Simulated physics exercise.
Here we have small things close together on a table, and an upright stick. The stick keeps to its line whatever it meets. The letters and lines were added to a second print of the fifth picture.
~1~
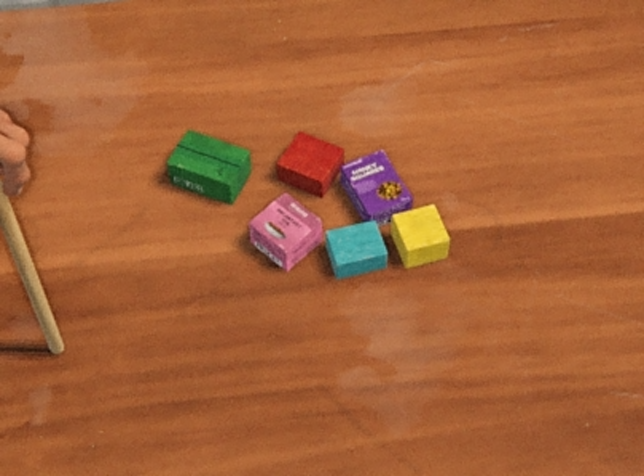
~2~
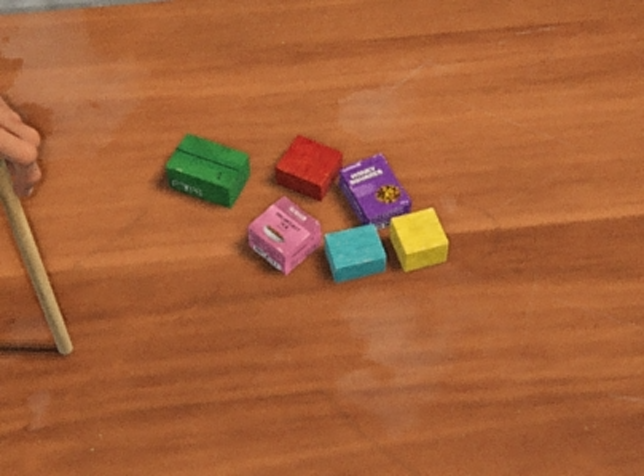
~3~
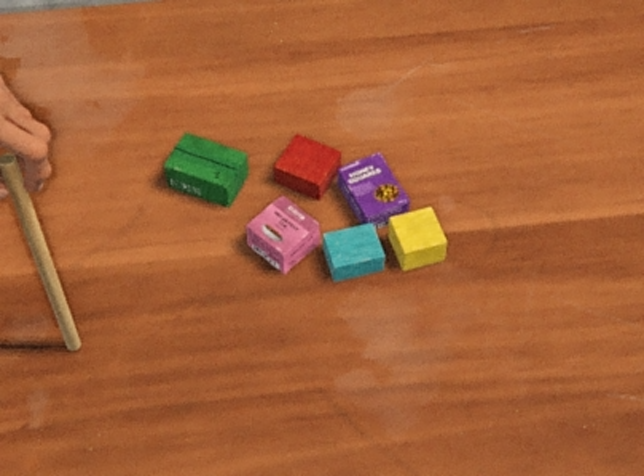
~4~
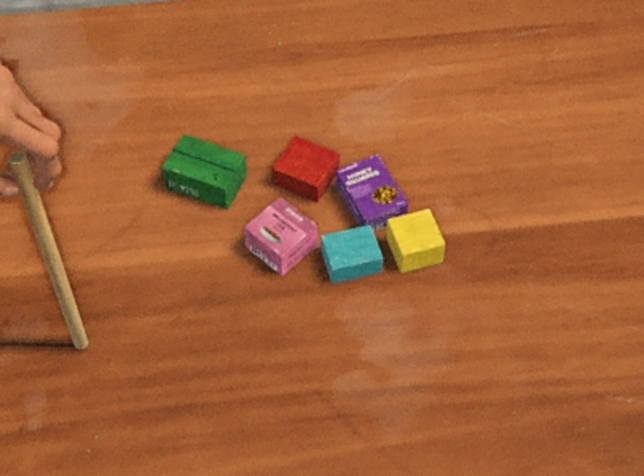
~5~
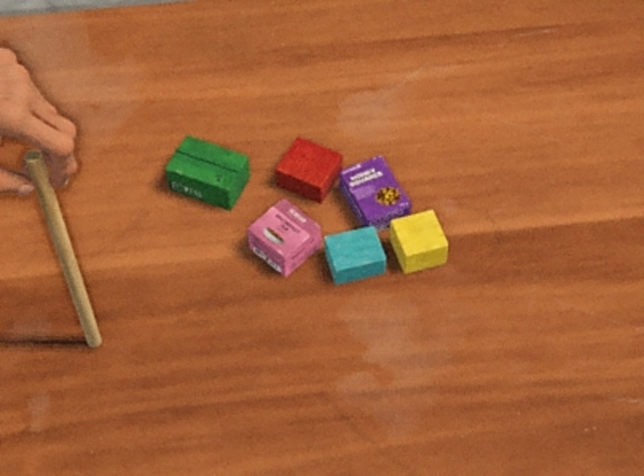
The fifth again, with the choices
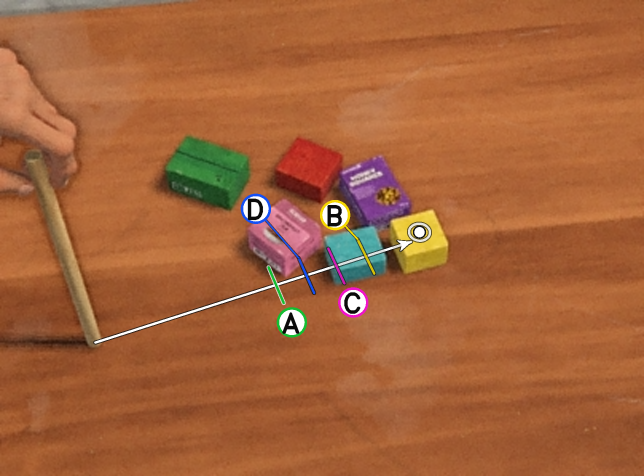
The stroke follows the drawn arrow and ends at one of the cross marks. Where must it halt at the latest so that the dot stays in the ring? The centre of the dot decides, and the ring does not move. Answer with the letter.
It can go as far as C.
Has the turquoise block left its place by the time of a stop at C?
Yes.
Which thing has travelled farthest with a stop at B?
It is the turquoise block.
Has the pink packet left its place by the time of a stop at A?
No.
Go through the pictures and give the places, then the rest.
Red block (310, 165); green box (210, 167); purple packet (376, 190), in the first picture.
Purple packet (375, 194); turquoise block (355, 253), in the second picture.
Pink packet (283, 234); yellow block (417, 239), in the third picture.
Red block (306, 169); green box (206, 171), in the fourth picture.
Purple packet (375, 196); turquoise block (355, 255); pink packet (284, 237), in the fifth picture.
On the marked copy, A at (276, 285); B at (366, 256); C at (336, 266); D at (306, 276); the arrow from (95, 343) to (411, 242); the white dot at (419, 232).
Following C. Soon after the start, foot of the stick (184, 316).
Later, foot of the stick (270, 288).
In the end, foot of the stick (336, 267); turquoise block (367, 252); pink packet (294, 233); the dot is still in its ring.
As for the rest, A keeps the dot in but is short; B shifts the dotted thing to (447, 237); D keeps the dot in but is short.
